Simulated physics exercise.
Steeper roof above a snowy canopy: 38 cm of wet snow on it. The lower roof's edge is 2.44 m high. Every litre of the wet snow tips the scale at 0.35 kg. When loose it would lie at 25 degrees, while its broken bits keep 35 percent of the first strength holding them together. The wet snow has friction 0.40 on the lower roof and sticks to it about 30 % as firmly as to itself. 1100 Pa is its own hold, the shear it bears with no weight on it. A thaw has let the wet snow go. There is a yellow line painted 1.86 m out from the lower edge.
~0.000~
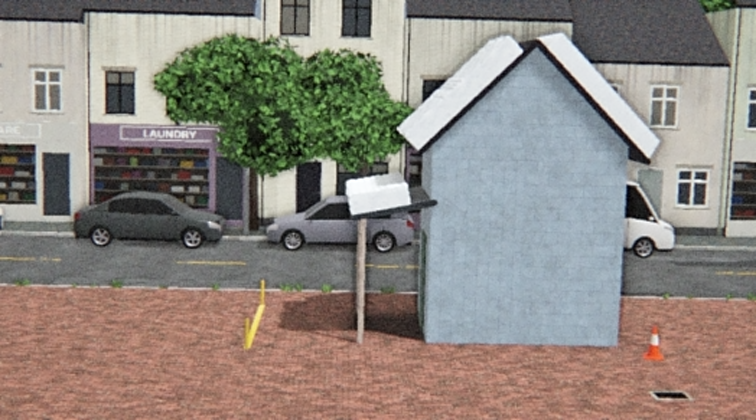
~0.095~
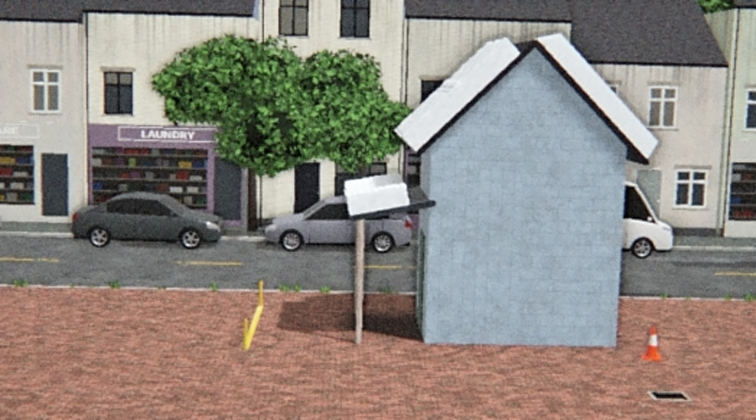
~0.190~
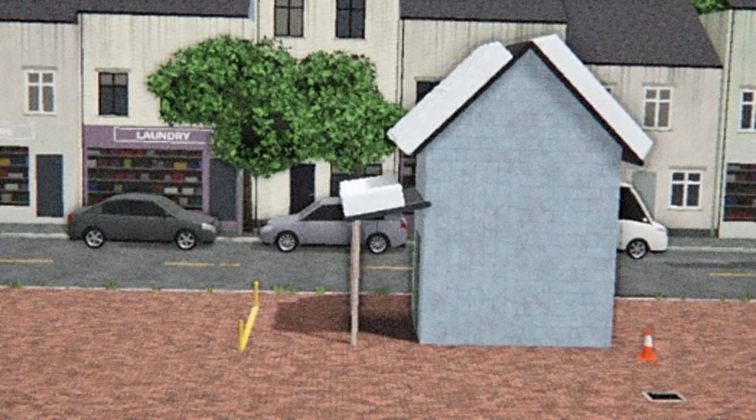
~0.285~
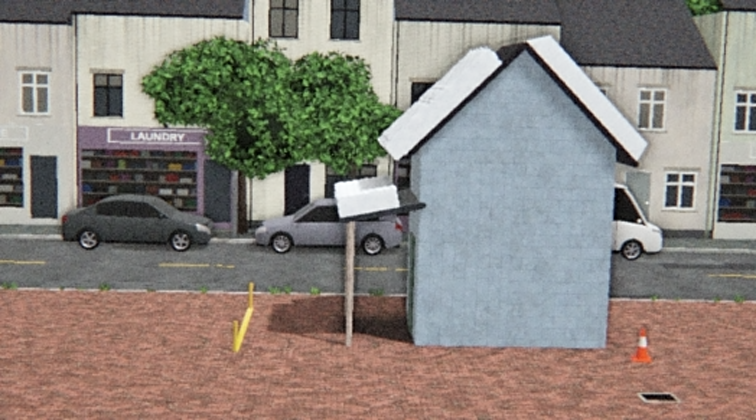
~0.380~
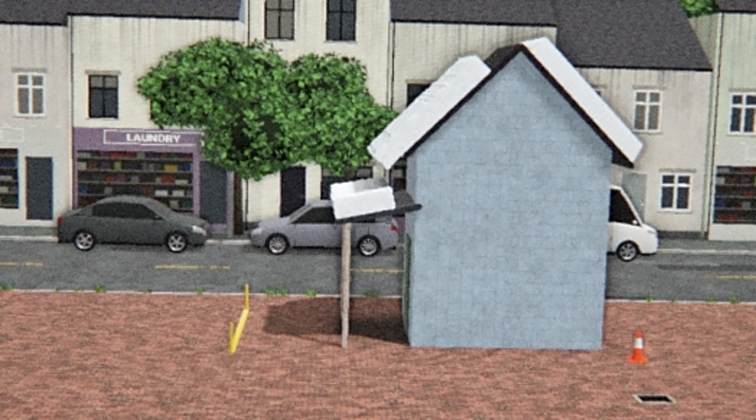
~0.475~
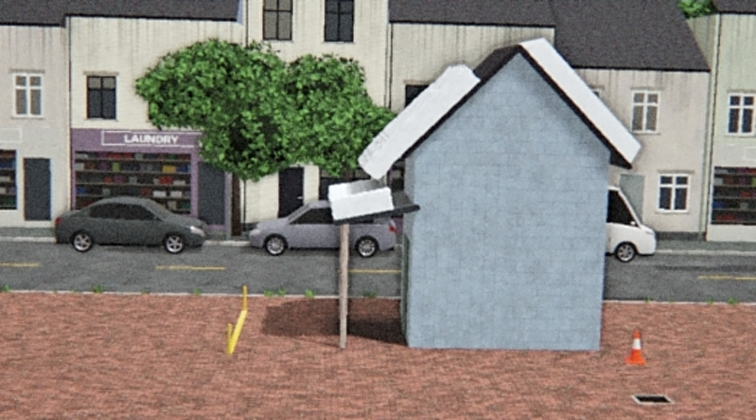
On a brick-paved area across the street from a laundry, a slab of snow slid down the left side of a blue building's steep roof in one piece, poking out over the small snowy canopy.
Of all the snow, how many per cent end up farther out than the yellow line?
I would say about 40 per cent of all the snow ends up past the yellow line.
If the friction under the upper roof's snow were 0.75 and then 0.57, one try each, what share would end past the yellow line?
First some 3 %, after that some 14 %.
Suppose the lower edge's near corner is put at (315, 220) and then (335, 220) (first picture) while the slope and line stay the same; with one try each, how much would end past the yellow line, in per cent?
30 %, 35 %.
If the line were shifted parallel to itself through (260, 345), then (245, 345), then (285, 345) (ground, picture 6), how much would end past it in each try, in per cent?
In order, some 60, 50 and 70 percent would end past it.
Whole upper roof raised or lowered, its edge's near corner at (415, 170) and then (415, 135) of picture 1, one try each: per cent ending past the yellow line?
It would be 25 percent for the first setting and 50 percent for the second.
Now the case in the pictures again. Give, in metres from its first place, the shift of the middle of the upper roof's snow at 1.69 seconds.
It has shifted some 5.2 m.
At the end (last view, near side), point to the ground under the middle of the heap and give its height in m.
Around (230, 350); it stands about 0.5 m.
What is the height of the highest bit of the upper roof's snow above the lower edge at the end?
0.3 m or so.
After 1.03 s, 4 % is below the lower edge and 0 % is past the line.
After 1.69 s, 71 % is below the lower edge and 25 % is past the line.
After 2.34 s, 81 % is below the lower edge and 40 % is past the line.
After 3.00 s, 82 % is below the lower edge and 40 % is past the line.
After 3.20 s, 82 % is below the lower edge and 40 % is past the line.
